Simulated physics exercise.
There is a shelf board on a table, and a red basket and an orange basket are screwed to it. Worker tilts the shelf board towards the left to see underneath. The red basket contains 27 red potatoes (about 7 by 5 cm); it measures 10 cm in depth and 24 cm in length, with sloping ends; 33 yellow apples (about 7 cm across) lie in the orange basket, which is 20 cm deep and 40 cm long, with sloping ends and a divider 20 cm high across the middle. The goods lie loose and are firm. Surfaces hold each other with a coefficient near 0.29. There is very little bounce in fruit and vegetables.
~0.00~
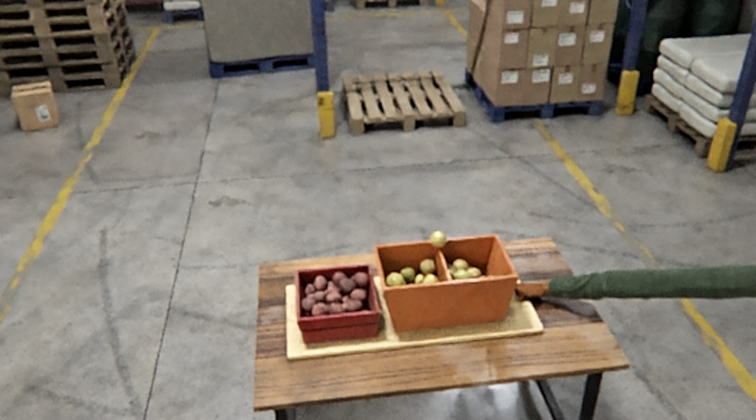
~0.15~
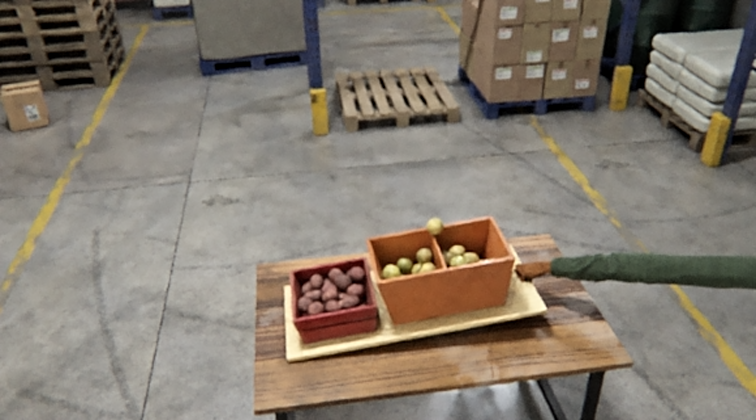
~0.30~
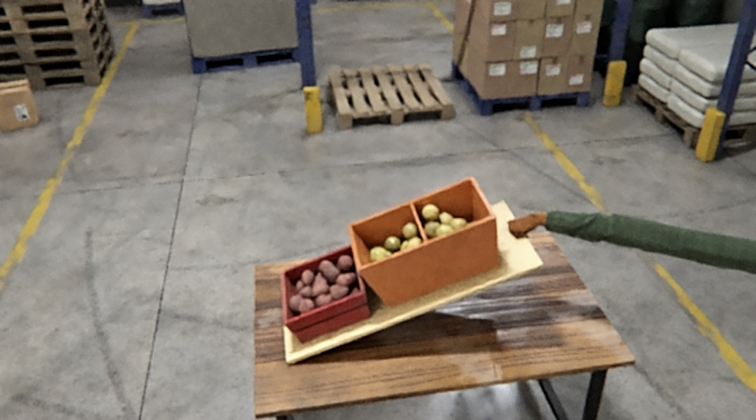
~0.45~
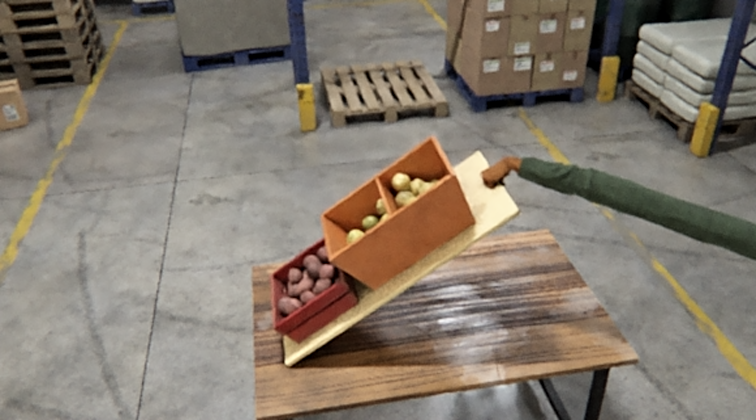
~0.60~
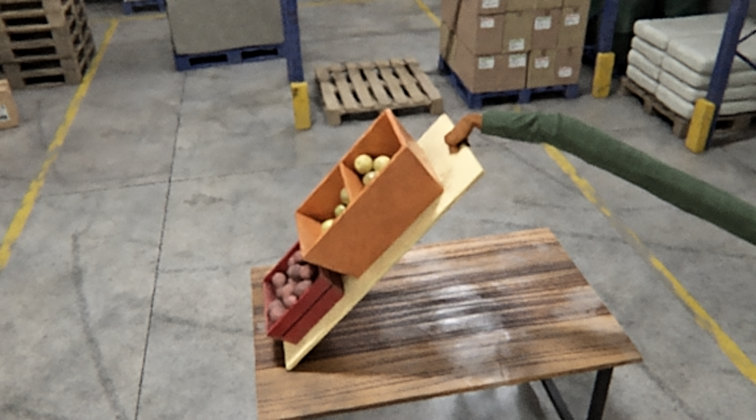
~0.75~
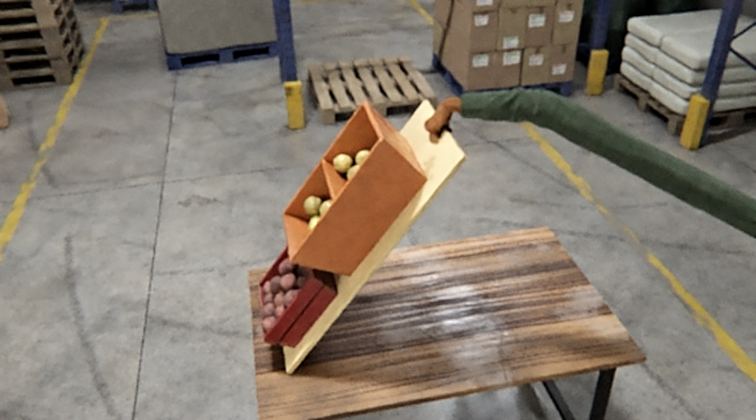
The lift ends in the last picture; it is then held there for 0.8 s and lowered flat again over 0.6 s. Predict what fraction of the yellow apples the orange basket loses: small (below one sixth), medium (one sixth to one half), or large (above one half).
The loss is small.
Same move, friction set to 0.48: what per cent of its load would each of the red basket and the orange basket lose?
Then the red basket sheds 10 per cent, while the orange basket sheds 0 per cent.
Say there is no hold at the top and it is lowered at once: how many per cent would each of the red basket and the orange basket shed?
Red basket 10%, orange basket 0%.
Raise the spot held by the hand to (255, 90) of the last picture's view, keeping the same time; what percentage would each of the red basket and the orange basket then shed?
Red basket 100%, orange basket 100%.
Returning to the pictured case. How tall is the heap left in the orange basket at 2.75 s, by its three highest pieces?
I'd say some 16 cm high.
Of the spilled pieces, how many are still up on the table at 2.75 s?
Estimated count: 0.
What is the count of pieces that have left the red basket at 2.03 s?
Red basket: About 3.
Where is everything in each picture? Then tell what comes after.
In the first frame (we follow the rim corner now nearest the camera; the camera moves round a little), orange basket at (386, 289); red basket at (300, 319); tilt 0°; nothing out yet.
In the second frame, orange basket at (380, 282); red basket at (296, 320); tilt 5°.
In the third frame, orange basket at (361, 268); red basket at (287, 322); tilt 18°.
In the fourth frame, orange basket at (332, 258); red basket at (276, 326); tilt 34°.
In the fifth frame, orange basket at (304, 255); red basket at (268, 332); tilt 47°.
In the sixth frame, orange basket at (291, 258); red basket at (264, 338); tilt 52°; nothing out yet.
After 1.07 s, tilt 52°; 1 of 27 out of the red basket and 0 of 33 out of the orange basket.
After 1.47 s, tilt 52°; 3 of 27 out of the red basket and 0 of 33 out of the orange basket.
After 2.03 s, tilt 5°; 3 of 27 out of the red basket and 0 of 33 out of the orange basket.
When it is over (at 2.75 s), 3 of 27 out of the red basket and 0 of 33 out of the orange basket. Asked share, 0 of 33, 0 per cent.
